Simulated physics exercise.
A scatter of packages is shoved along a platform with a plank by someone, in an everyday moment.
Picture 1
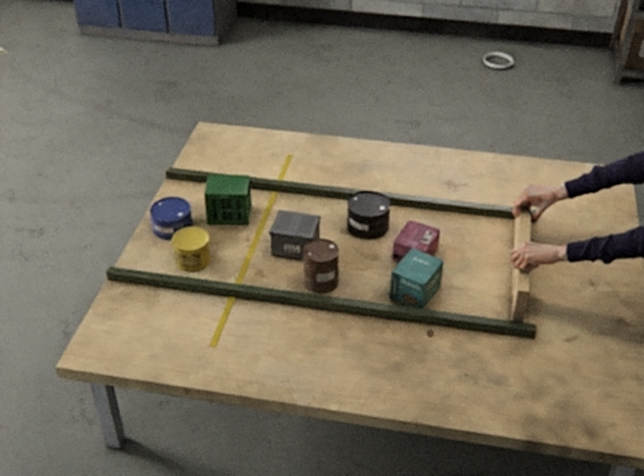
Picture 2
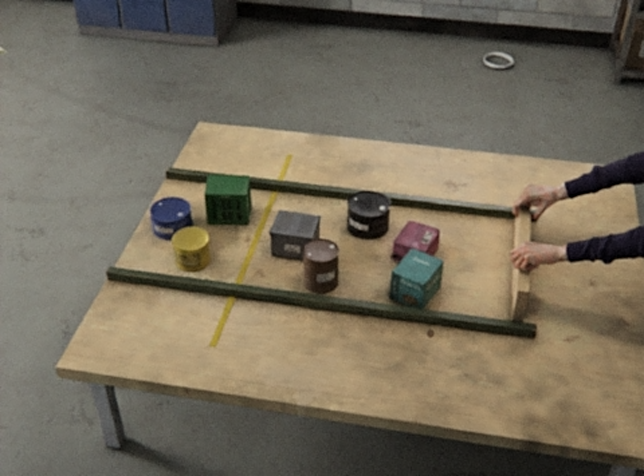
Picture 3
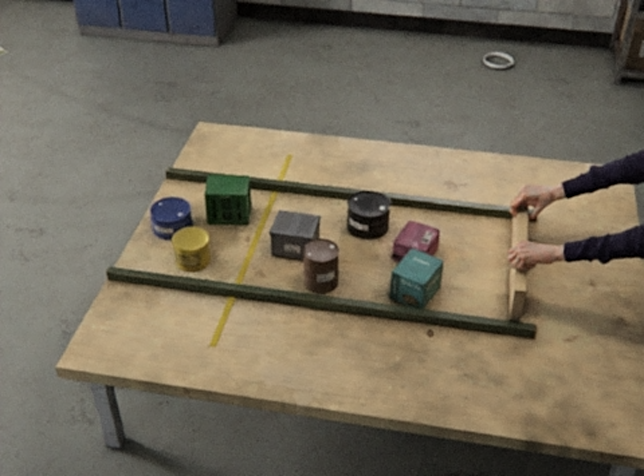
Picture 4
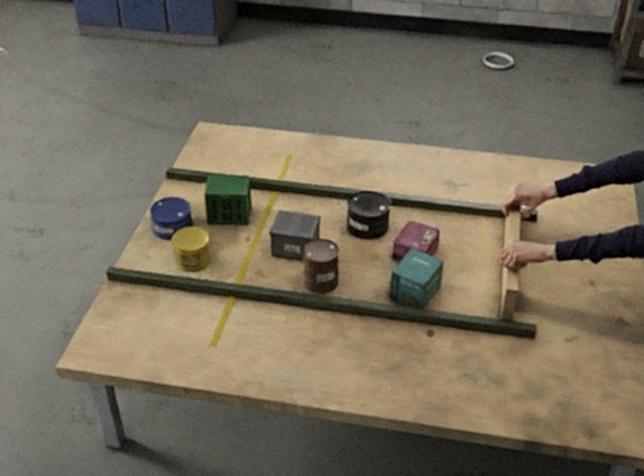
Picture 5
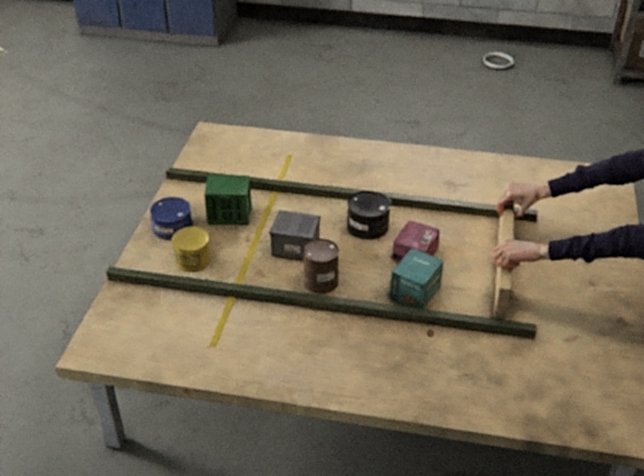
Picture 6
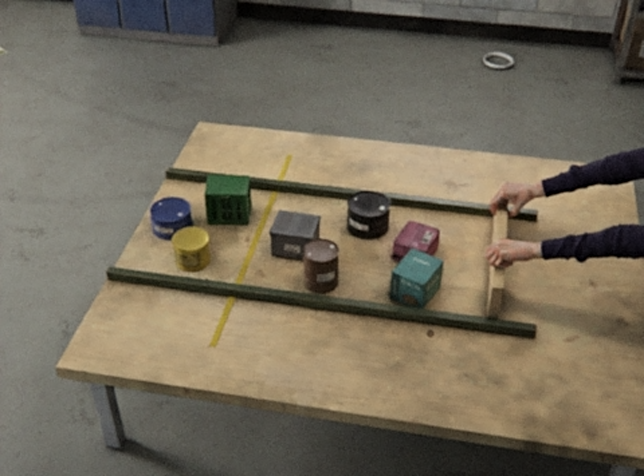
On a wooden table, two hands slide a plank slightly left toward scattered packages.
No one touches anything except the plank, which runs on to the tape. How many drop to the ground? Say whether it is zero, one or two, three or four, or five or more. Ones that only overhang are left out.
I expect not even one to end up below.
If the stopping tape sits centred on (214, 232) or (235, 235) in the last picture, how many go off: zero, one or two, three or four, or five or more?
One after the other, that's one or two for the first and not one for the second.
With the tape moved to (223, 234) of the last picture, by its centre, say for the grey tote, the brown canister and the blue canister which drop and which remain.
The grey tote keeps its place; the brown canister keeps its place; and the blue canister is gone.
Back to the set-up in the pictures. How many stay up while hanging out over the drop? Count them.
You'd get 0.
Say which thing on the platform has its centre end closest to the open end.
The one is the blue canister.
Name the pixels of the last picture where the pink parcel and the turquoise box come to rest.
(240, 228) and (225, 258).
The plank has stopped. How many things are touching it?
That makes 3.
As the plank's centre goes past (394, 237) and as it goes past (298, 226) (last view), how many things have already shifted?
Note: First position 2; second position 5.
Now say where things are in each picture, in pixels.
Blue canister (172, 218); yellow pail (192, 249); green crate (228, 200); plank (522, 253); tape (257, 238), in the first frame.
Yellow pail (192, 250); pink parcel (416, 245), in the second frame.
Green crate (228, 200); turquoise box (417, 279), in the third frame.
Blue canister (172, 218); grey tote (295, 236), in the fourth frame.
Yellow pail (192, 250); brown canister (321, 266), in the fifth frame.
Blue canister (172, 218); yellow pail (192, 250); green crate (228, 200); plank (498, 250); tape (257, 238), in the sixth frame.
Early on, none off yet; blue canister at rest near (172, 218); yellow pail at rest near (192, 250); green crate at rest near (228, 200).
Finally, the number that fall off is zero.
